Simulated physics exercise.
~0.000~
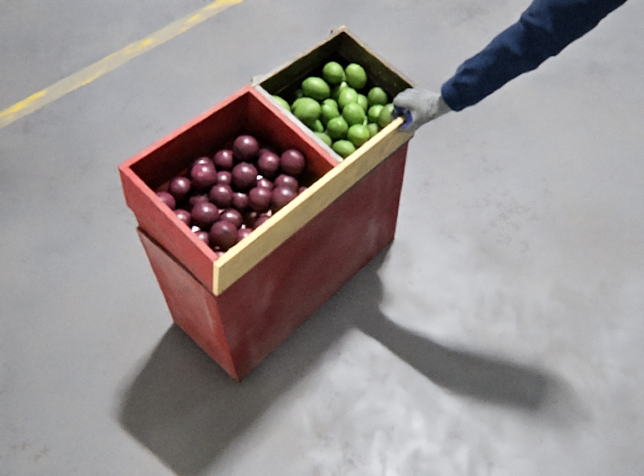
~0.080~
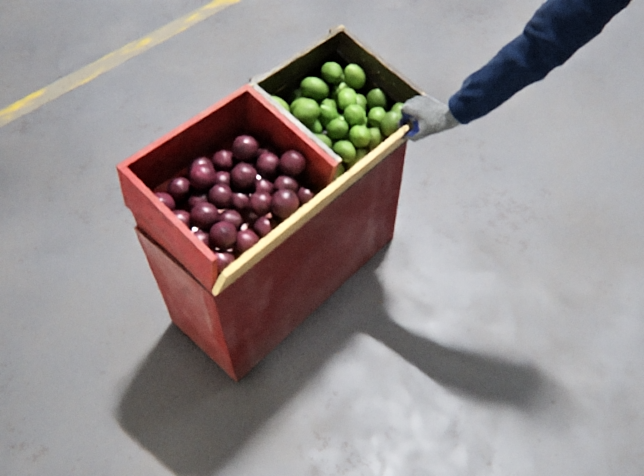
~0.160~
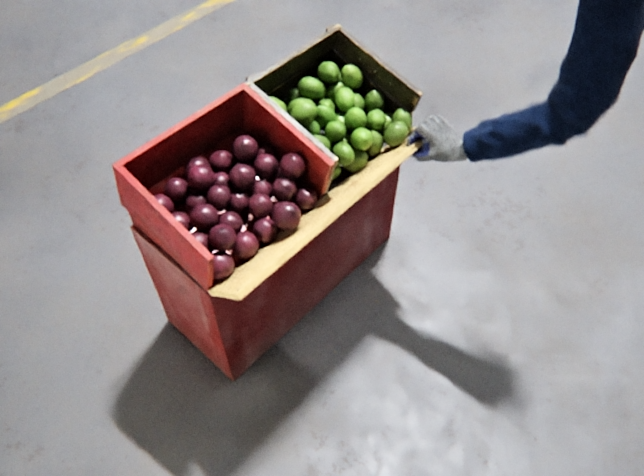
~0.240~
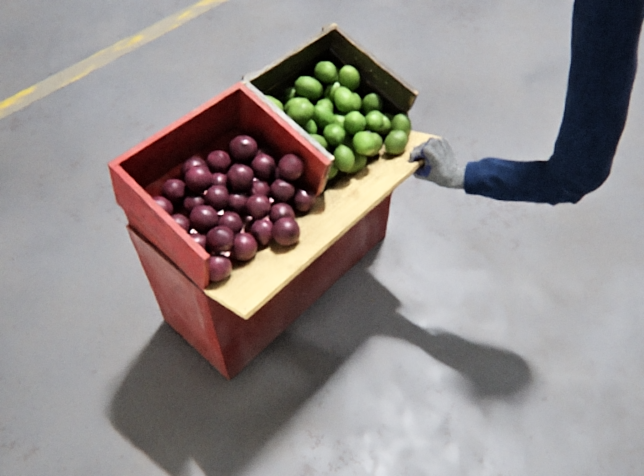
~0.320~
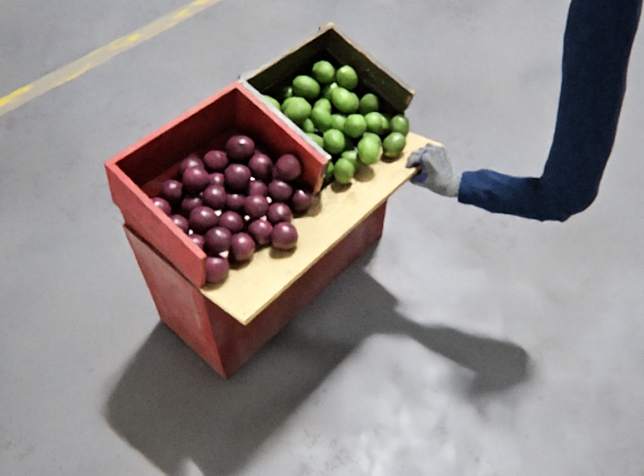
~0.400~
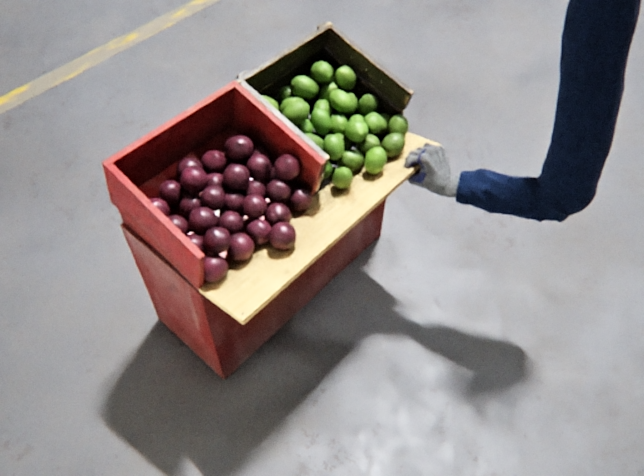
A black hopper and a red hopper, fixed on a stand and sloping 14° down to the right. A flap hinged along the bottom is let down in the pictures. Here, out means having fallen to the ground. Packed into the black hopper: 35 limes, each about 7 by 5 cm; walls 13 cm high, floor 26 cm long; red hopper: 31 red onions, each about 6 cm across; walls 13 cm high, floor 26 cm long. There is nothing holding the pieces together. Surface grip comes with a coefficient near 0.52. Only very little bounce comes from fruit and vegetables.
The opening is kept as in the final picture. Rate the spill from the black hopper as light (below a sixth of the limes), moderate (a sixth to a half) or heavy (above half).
Light.
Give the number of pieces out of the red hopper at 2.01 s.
Count for the red hopper: Roughly 0.
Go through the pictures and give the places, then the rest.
In the first frame (we follow the rim corner now nearest the camera), black hopper at (342, 162); red hopper at (217, 260); flap open 0°; nothing has dropped clear.
In the second frame, black hopper at (341, 161); flap open 11°.
In the third frame, black hopper at (337, 161); flap open 34°.
In the fourth frame, black hopper at (333, 160); flap open 57°.
In the fifth frame, black hopper at (330, 159); flap open 65°.
In the sixth frame, black hopper at (328, 159); red hopper at (202, 257); flap open 65°; nothing has dropped clear.
After 0.80 s, 0 of 35 out of the black hopper and 0 of 31 out of the red hopper.
After 1.30 s, 0 of 35 out of the black hopper and 0 of 31 out of the red hopper.
After 2.01 s, 0 of 35 out of the black hopper and 0 of 31 out of the red hopper.
Final count (at 2.91 s), 0 of 35 out of the black hopper and 0 of 31 out of the red hopper. Asked share, 0 of 35, 0 per cent.
